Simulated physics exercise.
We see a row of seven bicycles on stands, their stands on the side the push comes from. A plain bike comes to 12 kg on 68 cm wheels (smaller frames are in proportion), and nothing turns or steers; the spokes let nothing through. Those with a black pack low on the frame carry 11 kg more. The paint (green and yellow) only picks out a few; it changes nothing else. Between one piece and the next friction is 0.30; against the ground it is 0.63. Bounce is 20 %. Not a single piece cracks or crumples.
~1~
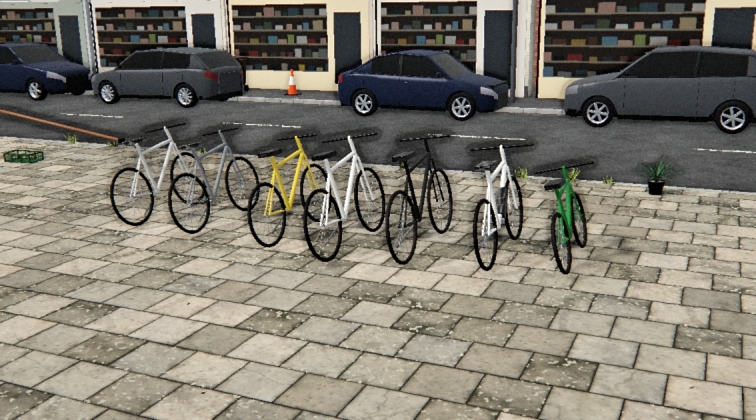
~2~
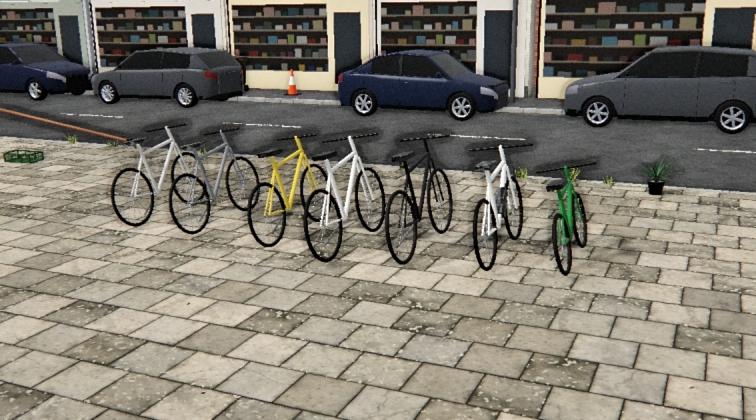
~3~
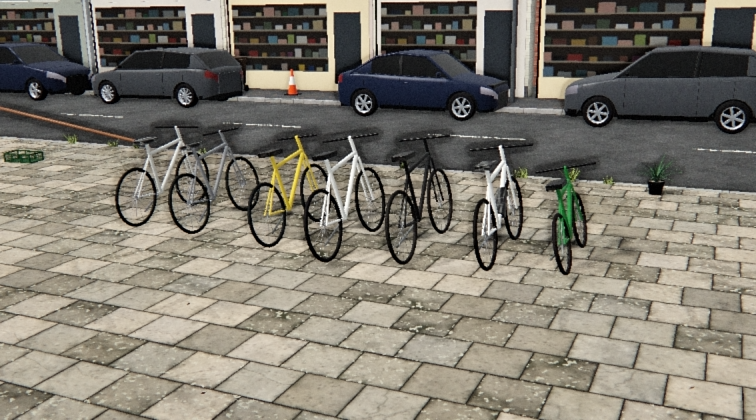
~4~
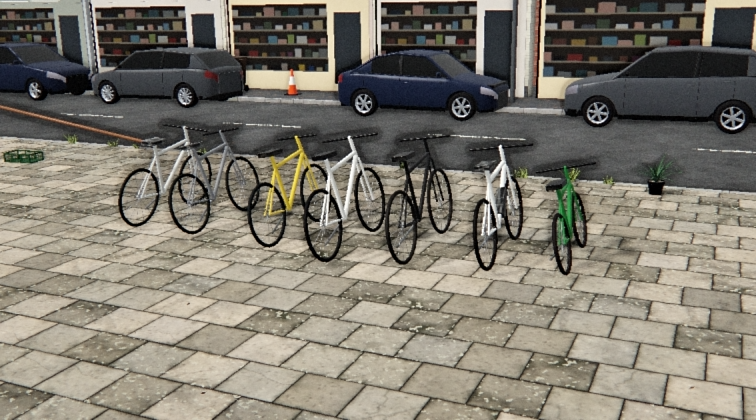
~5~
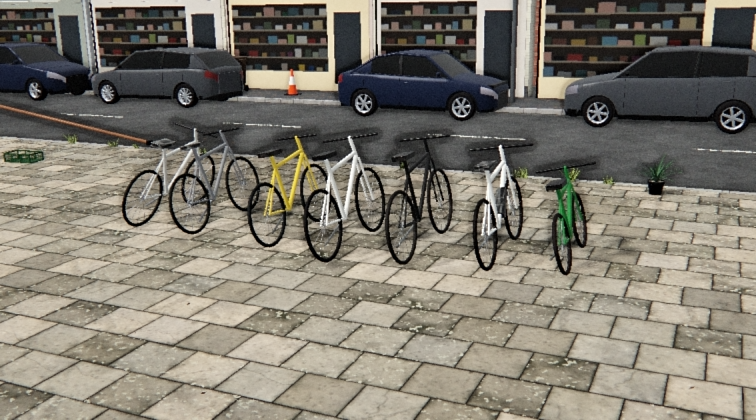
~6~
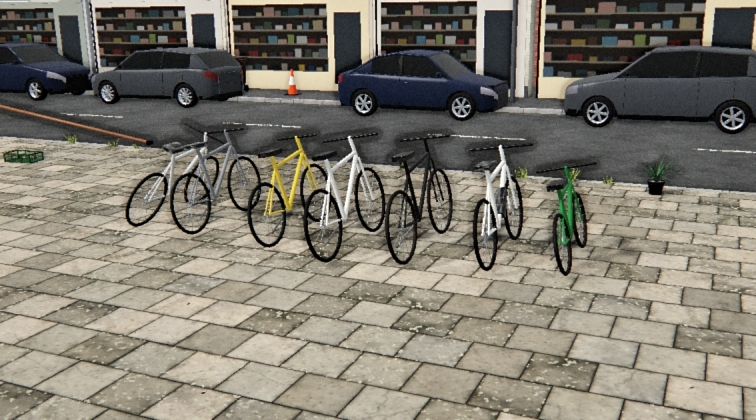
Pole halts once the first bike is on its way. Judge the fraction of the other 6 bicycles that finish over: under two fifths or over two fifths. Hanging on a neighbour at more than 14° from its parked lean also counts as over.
I would say over two fifths of them end over.
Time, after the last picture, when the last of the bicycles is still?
4.5 s, give or take.
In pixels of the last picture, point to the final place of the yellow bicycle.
At about (356, 226).
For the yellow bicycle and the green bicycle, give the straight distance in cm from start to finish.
Approx. distance from start in cm - yellow 100, green 0.
Then, 0.81 s later than the last frame, 1 of the 6 other bicycles over.
Then, 2.05 s later than the last frame, 3 of the 6 other bicycles over; yellow bicycle tilted 55°.
Then, 3.89 s later than the last frame, 4 of the 6 other bicycles over; yellow bicycle lying flat.
When it is over, 4 of the 6 other bicycles over; yellow bicycle lying flat; green bicycle unmoved. That is 67 per cent. Two left standing. In pixels of the last frame, middles, yellow bicycle near (356, 226), green bicycle near (568, 215).
